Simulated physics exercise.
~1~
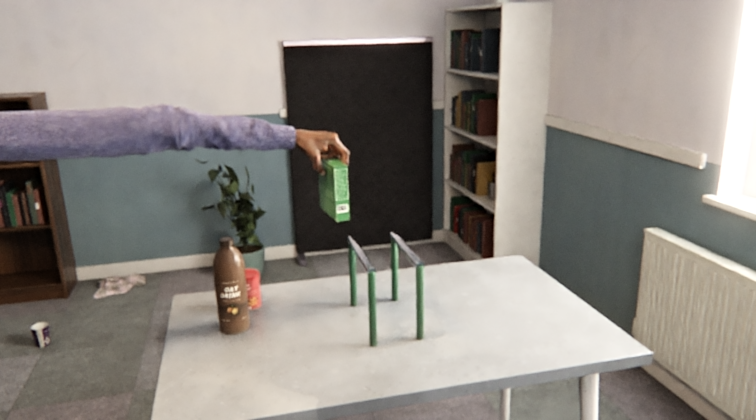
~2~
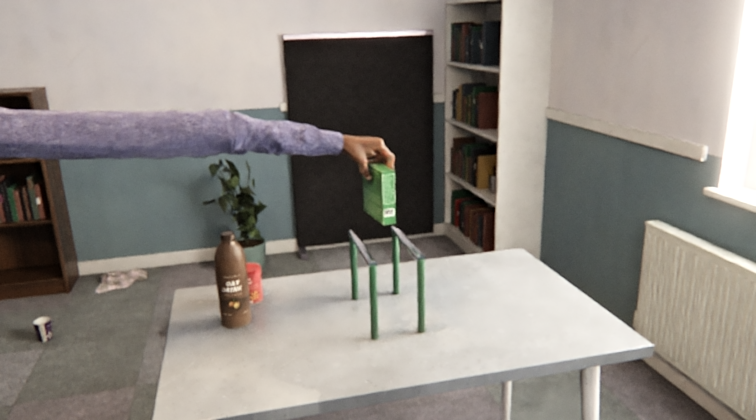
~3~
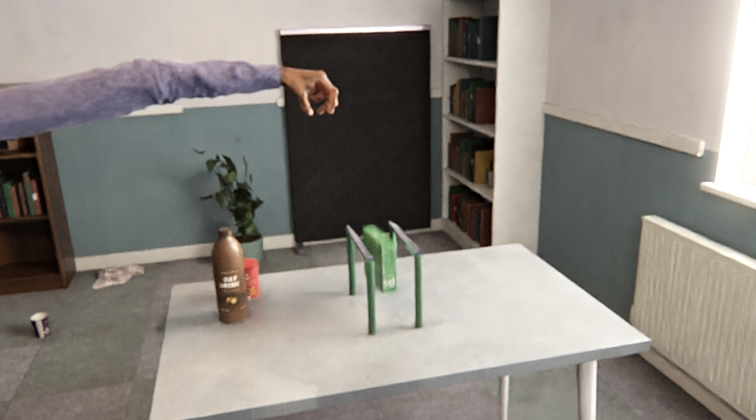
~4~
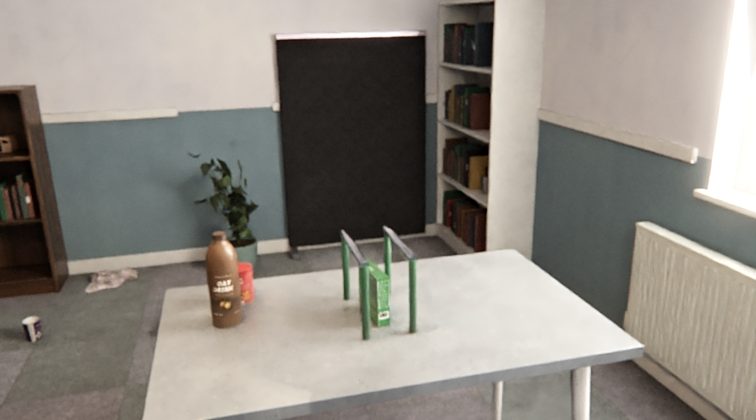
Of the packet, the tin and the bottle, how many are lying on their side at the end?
None of them are lying on their side. The green packet, the red tin and the brown bottle all stand upright at the end.
